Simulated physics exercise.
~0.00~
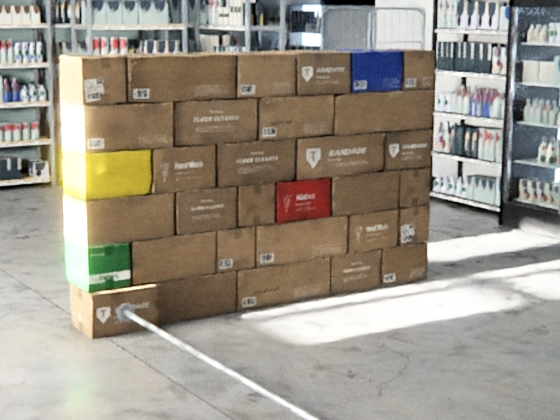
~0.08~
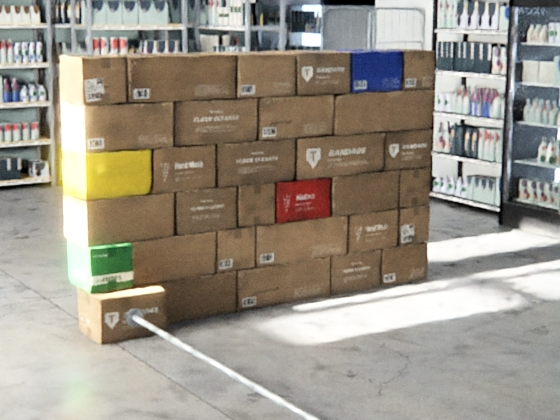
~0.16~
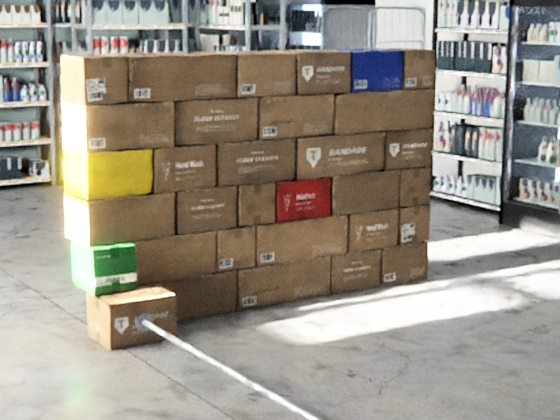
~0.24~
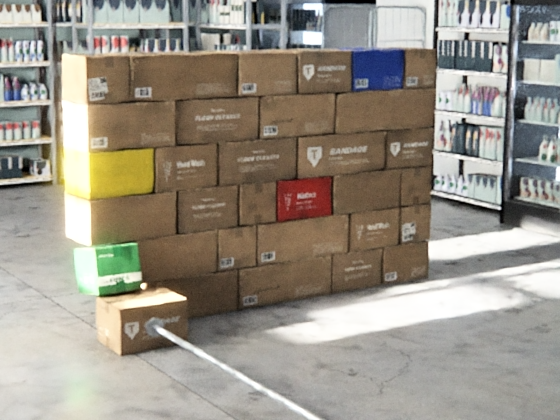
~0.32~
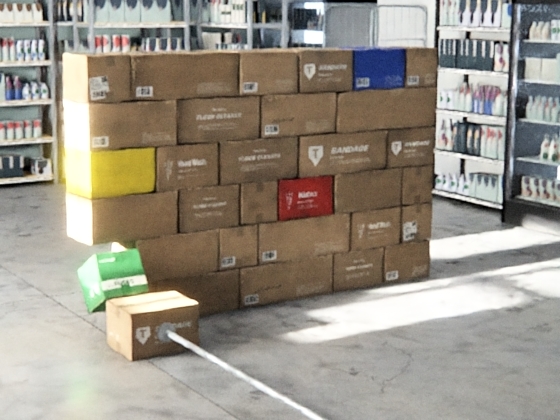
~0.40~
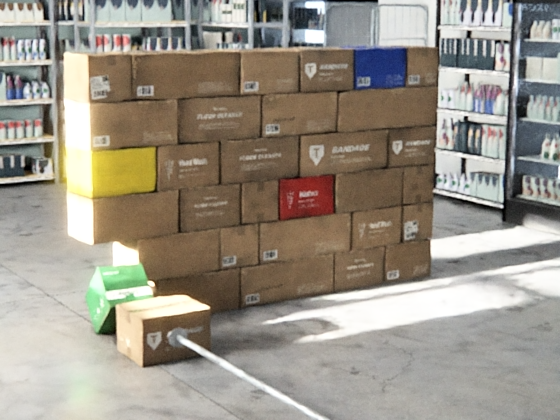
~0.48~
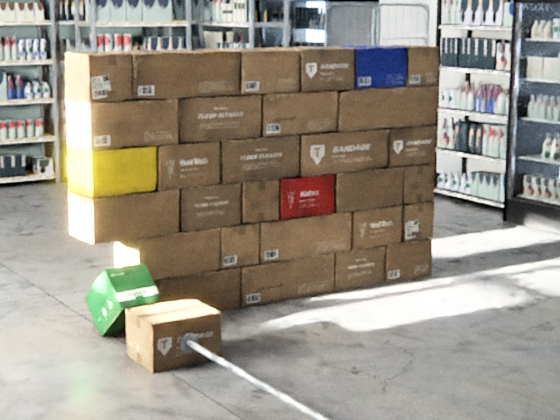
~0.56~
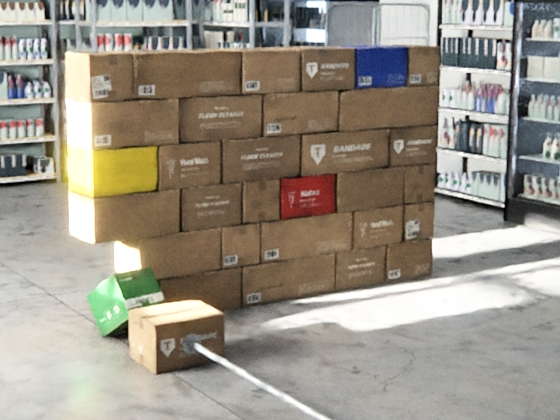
A pale rod draws a brown carton out from the bottom left corner of a wall of stacked cardboard boxes, seen from the front at a slight angle on a grey floor between bottle-filled shelves. A green carton sits just above it, with yellow at the left, red near the middle and blue at the top right. As the brown carton slides right and toward the viewer, the green one tilts, then drops into the gap behind it. It settles tipped on the floor, leaning, while the pulled carton stops and the rest of the wall stays standing.
